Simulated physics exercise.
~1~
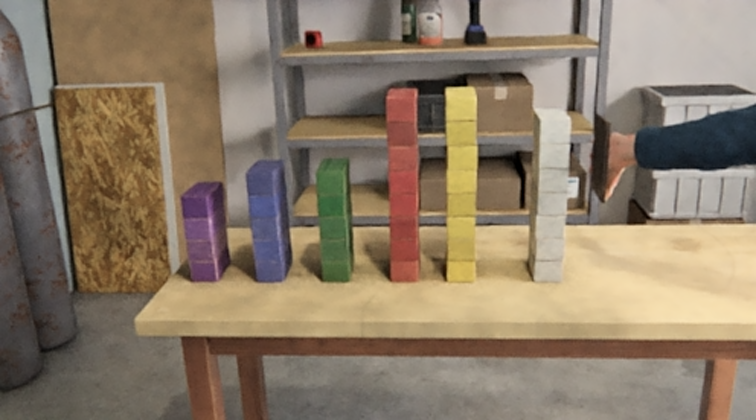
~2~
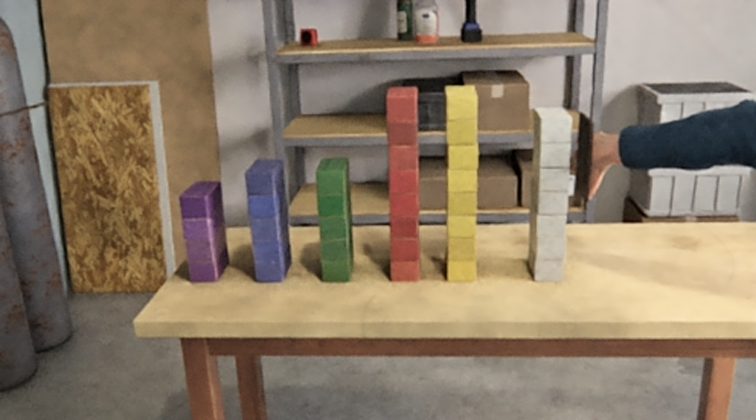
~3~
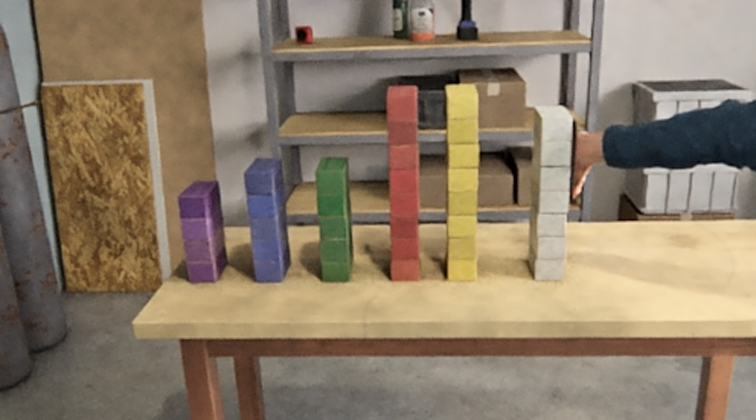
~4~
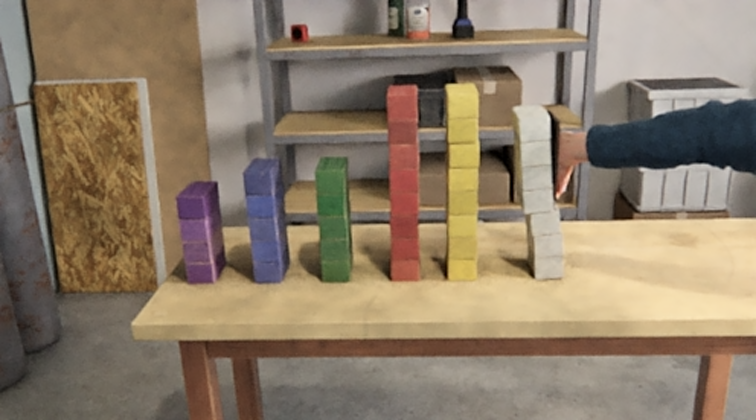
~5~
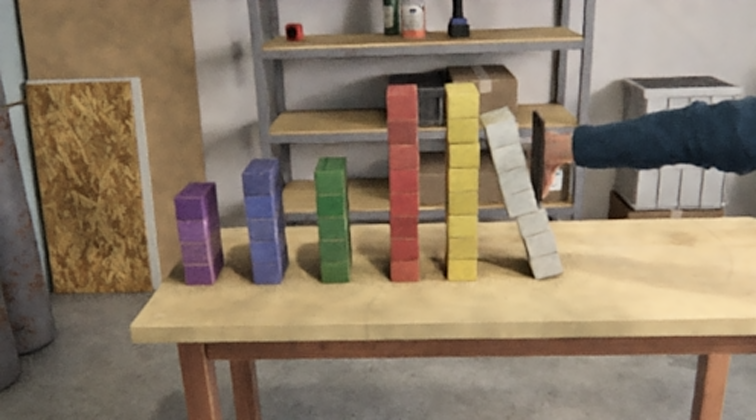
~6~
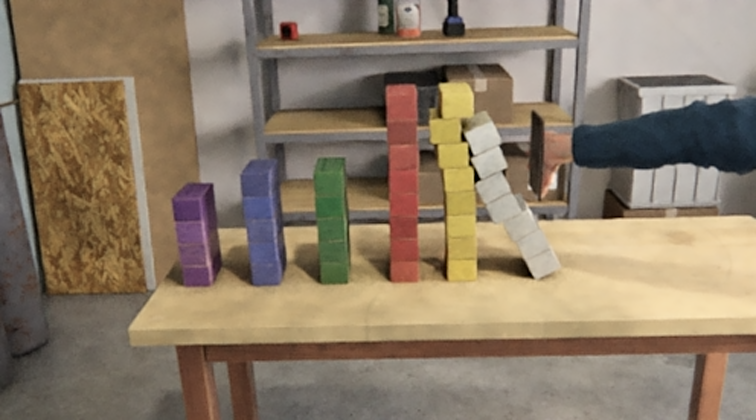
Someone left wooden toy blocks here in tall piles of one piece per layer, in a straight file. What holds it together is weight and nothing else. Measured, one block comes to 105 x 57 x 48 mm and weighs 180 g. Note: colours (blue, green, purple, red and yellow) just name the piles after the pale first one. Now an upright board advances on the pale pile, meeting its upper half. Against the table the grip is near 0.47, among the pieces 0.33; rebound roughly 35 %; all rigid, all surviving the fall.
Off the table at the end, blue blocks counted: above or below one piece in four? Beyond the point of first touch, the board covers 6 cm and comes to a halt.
Above.
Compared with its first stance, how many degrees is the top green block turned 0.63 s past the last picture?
About 20°.
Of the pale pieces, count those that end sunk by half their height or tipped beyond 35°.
Exactly 7 of the pale pieces.
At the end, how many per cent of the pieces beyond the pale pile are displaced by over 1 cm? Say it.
It comes to 85 percent.
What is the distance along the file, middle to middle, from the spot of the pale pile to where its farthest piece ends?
Roughly 30 centimetres.
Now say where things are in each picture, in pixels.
In the first picture (we follow the side turned to the camera; the camera moves round a little), board (607, 153) 7 cm short; top blue block (260, 184); top green block (330, 183); no other piece has moved.
Board (590, 152) 34 mm short; top blue block (259, 184), in the second picture.
Board (574, 151) 1 mm in; top blue block (258, 184), in the third picture.
Board (558, 151) 31 mm in, top of the pale pile leaning 5°; top blue block (258, 184); no other piece has moved, in the fourth picture.
Board (543, 151) 59 mm in, top of the pale pile leaning 16°; top blue block (256, 185); no other piece has moved, in the fifth picture.
Board (542, 151) 6 cm in, stopped, top of the pale pile leaning 24°; top blue block (255, 185); top yellow block (458, 106) displaced 11 mm; 4 stirred so far, in the sixth picture.
Then, 0.33 s on from the sixth picture, 7 of the pale pile down; none of the 5 blue blocks off the table (0 of 30 in all colours); top blue block unmoved; top yellow block tipped 19°.
Then, 0.63 s on from the sixth picture, 7 of the pale pile down; none of the 5 blue blocks off the table (0 of 30 in all colours); top blue block tipped 19°; top yellow block tipped 47°, 11 cm lower.
Then, 1.19 s on from the sixth picture, 7 of the pale pile down; 2 of the 5 blue blocks off the table (7 of 30 in all colours); top blue block on its side; top purple block on its side.
Finally, 7 of the pale pile down; 2 of the 5 blue blocks off the table (7 of 30 in all colours); top blue block on its side; top purple block upside down. That is 40 per cent.
